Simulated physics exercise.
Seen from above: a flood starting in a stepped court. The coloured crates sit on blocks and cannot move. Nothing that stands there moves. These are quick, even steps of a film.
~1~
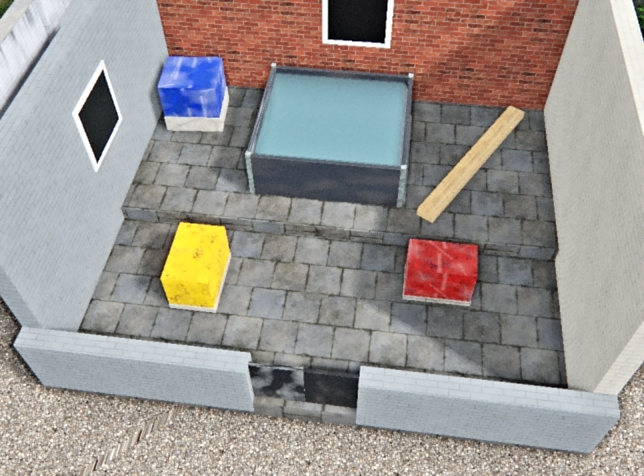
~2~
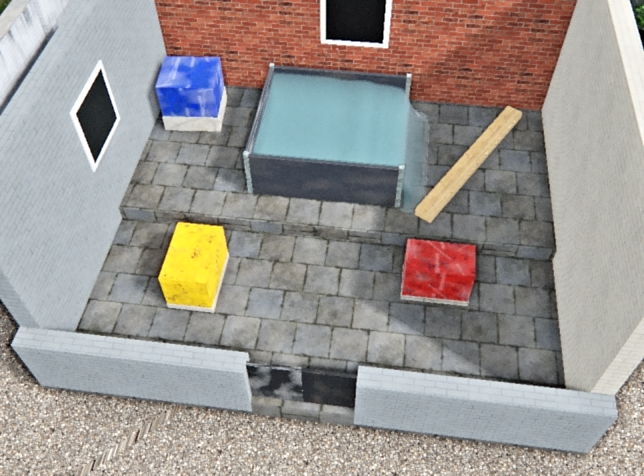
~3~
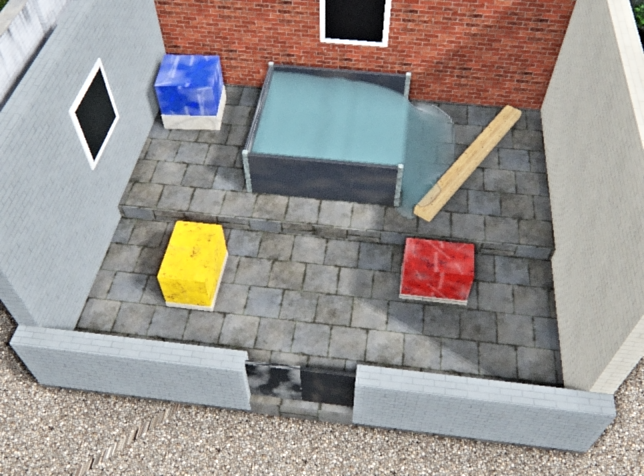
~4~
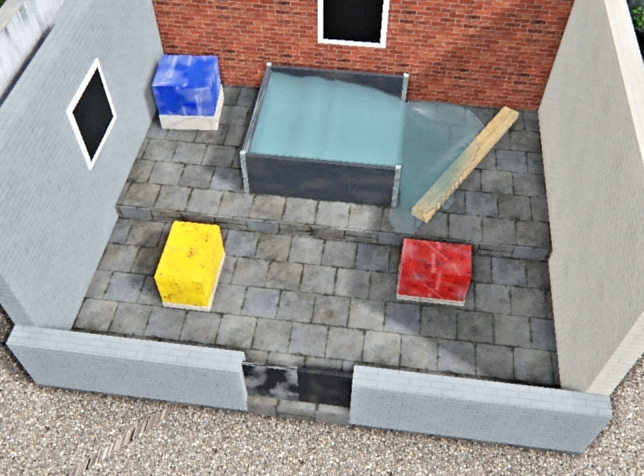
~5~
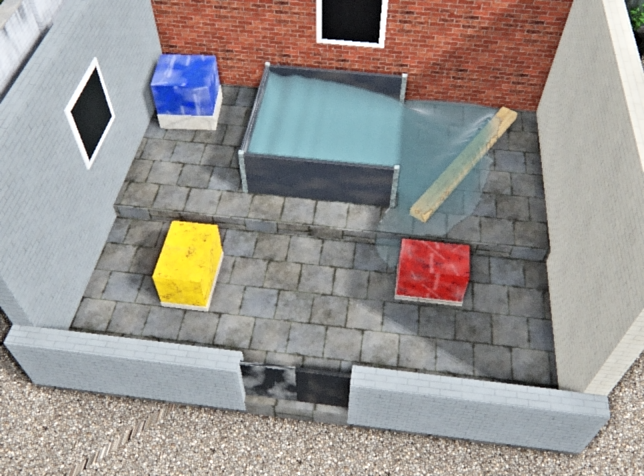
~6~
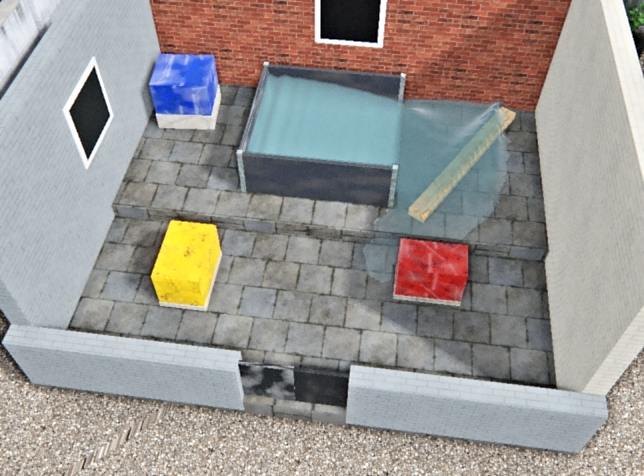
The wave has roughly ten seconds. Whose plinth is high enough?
One by one: The blue crate escapes dry; the yellow crate is wetted; the red crate is wetted.
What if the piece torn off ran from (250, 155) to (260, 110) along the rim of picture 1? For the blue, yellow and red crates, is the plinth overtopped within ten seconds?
The blue one is soaked; the yellow one ends up wet; the red one is soaked.
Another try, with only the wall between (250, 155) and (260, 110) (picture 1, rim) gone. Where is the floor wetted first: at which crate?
First comes the blue one.
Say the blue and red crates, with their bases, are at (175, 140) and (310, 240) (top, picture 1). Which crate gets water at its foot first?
I say the red-painted one.
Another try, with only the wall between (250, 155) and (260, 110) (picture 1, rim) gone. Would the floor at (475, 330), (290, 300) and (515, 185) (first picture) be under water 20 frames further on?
In turn: Free of water, awash, dry.
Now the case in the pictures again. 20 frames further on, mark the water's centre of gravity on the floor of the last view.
Close to (422, 204).
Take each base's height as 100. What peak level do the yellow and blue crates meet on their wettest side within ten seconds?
Roughly 280 per cent, then 60 per cent.
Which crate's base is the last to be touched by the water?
I say the yellow crate.
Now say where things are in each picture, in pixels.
The water tank at (334, 118) is whole and still, in the first frame.
Water pours out at (401, 145) and has run to (403, 210), in the second frame.
The front is at (433, 111), out from the gap at (399, 146), in the third frame.
The front is at (454, 106), out from the gap at (397, 148), in the fourth frame.
The front is at (494, 110), out from the gap at (395, 149), in the fifth frame.
The front is at (512, 112), out from the gap at (394, 149), in the sixth frame.
A moment on, water covers 30 % of the floor; the blue crate not reached, the yellow crate not reached, the red crate water round its plinth.
Next, water covers 35 % of the floor; the blue crate not reached, the yellow crate not reached, the red crate water round its plinth.
Then, water covers 55 % of the floor; the blue crate water round its plinth, the yellow crate not reached, the red crate water round its plinth.
Later, water covers 90 % of the floor; the blue crate water round its plinth, the yellow crate water round its plinth, the red crate water round its plinth.
In the end, water covers 90 % of the floor; the blue crate stayed above the water, the yellow crate was topped, the red crate was topped.
